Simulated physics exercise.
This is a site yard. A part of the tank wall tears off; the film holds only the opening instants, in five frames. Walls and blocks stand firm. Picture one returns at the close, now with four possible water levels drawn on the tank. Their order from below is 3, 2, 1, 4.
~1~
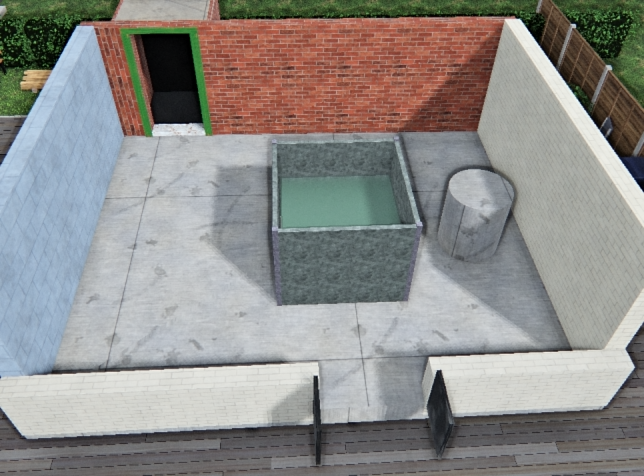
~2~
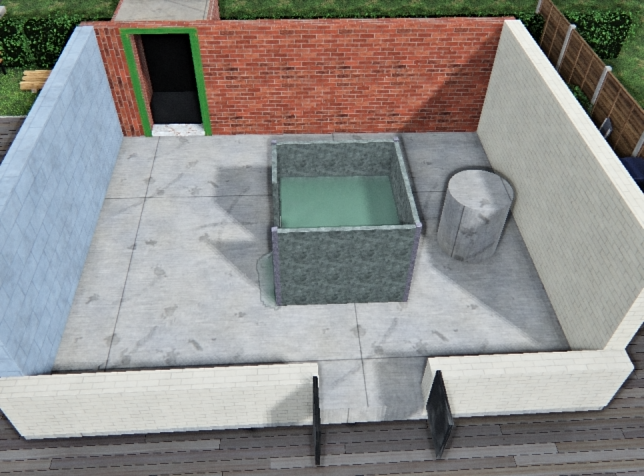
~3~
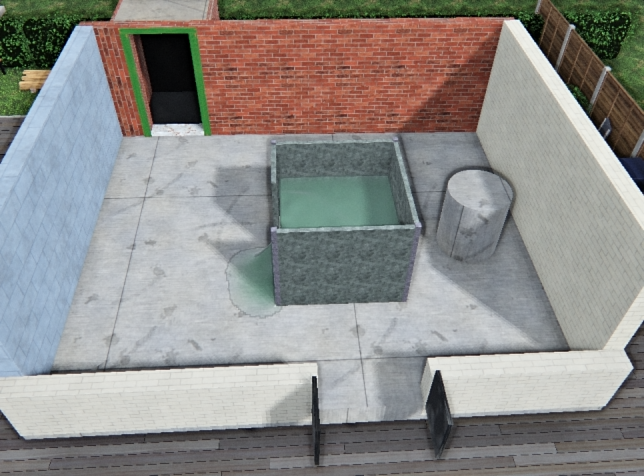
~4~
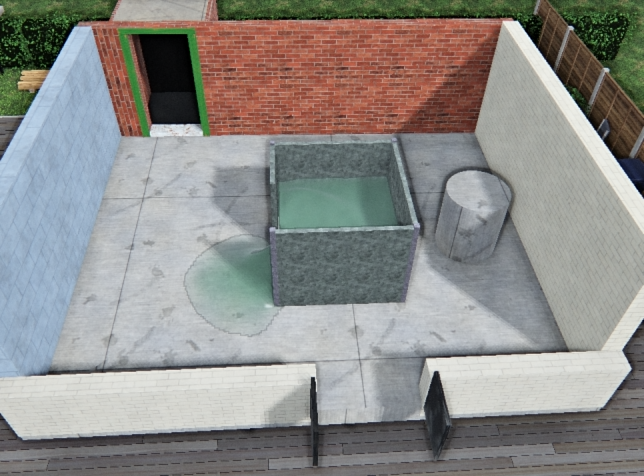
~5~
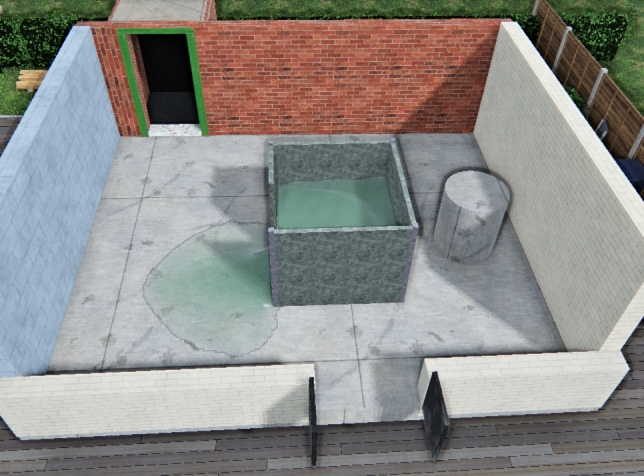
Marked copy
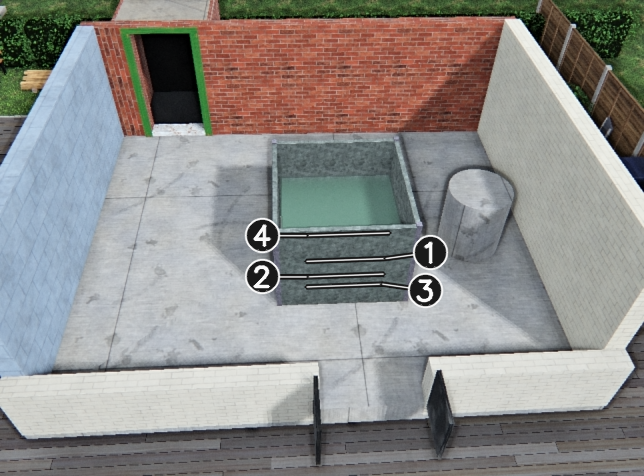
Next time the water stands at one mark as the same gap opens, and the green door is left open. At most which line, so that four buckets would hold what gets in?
Go for 2.
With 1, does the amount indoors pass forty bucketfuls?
No, less.
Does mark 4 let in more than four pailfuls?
Yes, it does.
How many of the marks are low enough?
Two of them.
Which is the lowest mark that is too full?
That is mark 1.
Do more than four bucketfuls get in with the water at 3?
No.
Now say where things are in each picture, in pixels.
Water in the tank at rest, its middle at (339, 214); foot of the green doorway at (179, 136); open gate at (374, 357).
Water covers 1 % of the ground and shows as far out as (280, 276).
Water covers 2 % of the ground and shows as far out as (241, 256).
Water covers 5 % of the ground and shows as far out as (194, 270).
Water covers 10 % of the ground and shows as far out as (152, 296).
On the marked copy, 1 at (346, 259); 2 at (345, 275); 3 at (344, 285); 4 at (348, 234); from the bottom up 3, 2, 1, 4.
Choosing 1, about 12 bucketfuls get in.
Choosing 2, a bucket or two gets in.
Choosing 3, nothing gets over.
Choosing 4, dozens of bucketfuls pour in.
